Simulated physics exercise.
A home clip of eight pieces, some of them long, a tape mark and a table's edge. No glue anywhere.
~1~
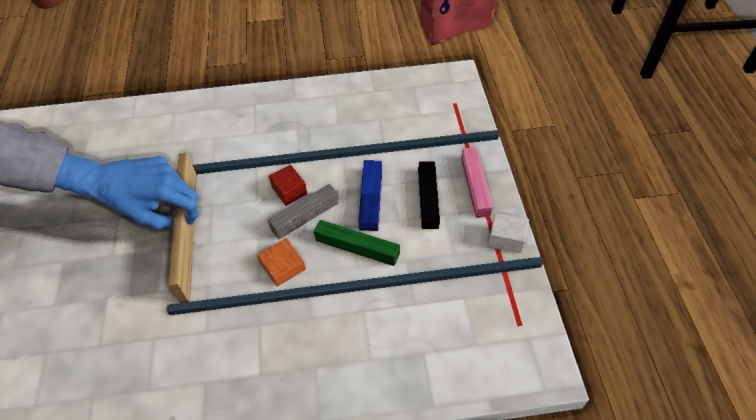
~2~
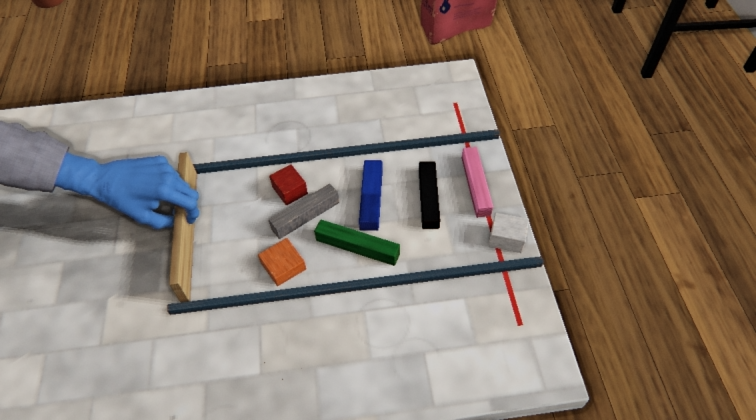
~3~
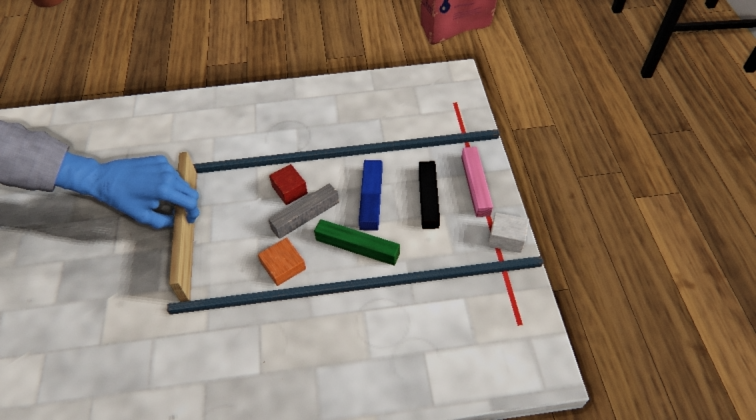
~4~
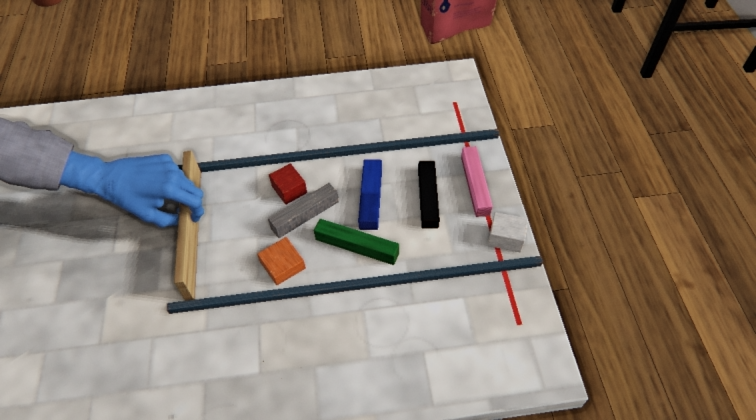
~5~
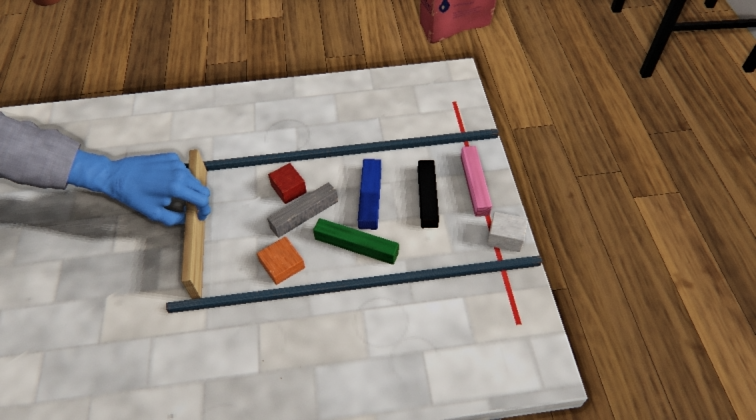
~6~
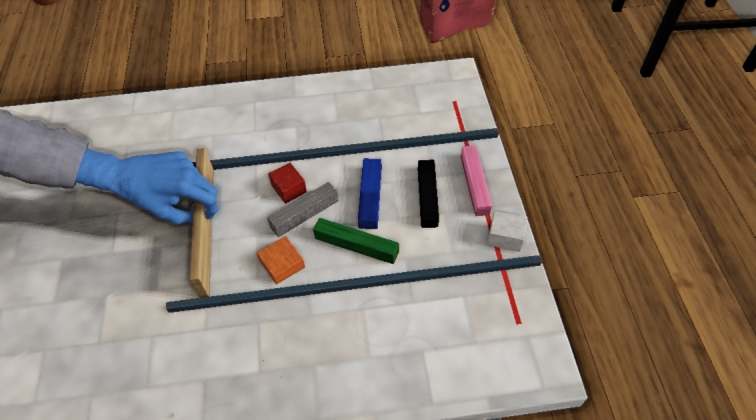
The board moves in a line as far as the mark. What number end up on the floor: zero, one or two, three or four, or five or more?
The number that fall off is five or more.
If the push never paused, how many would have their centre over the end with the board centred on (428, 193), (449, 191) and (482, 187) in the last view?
It would be 0, 2 and 5.
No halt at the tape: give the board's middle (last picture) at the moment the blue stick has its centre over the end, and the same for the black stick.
About (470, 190), and (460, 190) for the other.
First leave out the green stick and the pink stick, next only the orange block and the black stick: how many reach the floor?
First 3, then 3.
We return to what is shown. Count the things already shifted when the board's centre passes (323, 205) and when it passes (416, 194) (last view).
By then 5, and 8.
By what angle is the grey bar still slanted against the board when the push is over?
Some 35 degrees.
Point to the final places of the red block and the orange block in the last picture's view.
About (486, 160), and the other about (514, 243).
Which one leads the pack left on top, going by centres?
It is the grey bar.
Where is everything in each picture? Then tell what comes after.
The first frame shows white block (508, 233); pink stick (476, 182); black stick (429, 195); board (184, 225); tape (483, 200).
The second frame shows pink stick (477, 181); orange block (282, 262).
The third frame shows black stick (429, 194); green stick (357, 242).
The fourth frame shows white block (508, 232); grey bar (304, 210).
The fifth frame shows pink stick (476, 180); red block (288, 183).
The sixth frame shows white block (507, 231); pink stick (476, 180); black stick (428, 193); board (203, 220); tape (482, 198).
Soon after, none off yet; white block at rest near (507, 231); pink stick at rest near (476, 180); black stick at rest near (428, 193).
After that, none off yet; white block at rest near (507, 231); pink stick at rest near (476, 180); black stick displaced a little near (443, 194).
And then, none off yet; white block displaced about its own width near (532, 223); pink stick displaced about its own width near (526, 183); black stick displaced about its own width near (502, 192).
In the end, the number that fall off is five or more; gone, green stick, blue stick, black stick, pink stick and white block.
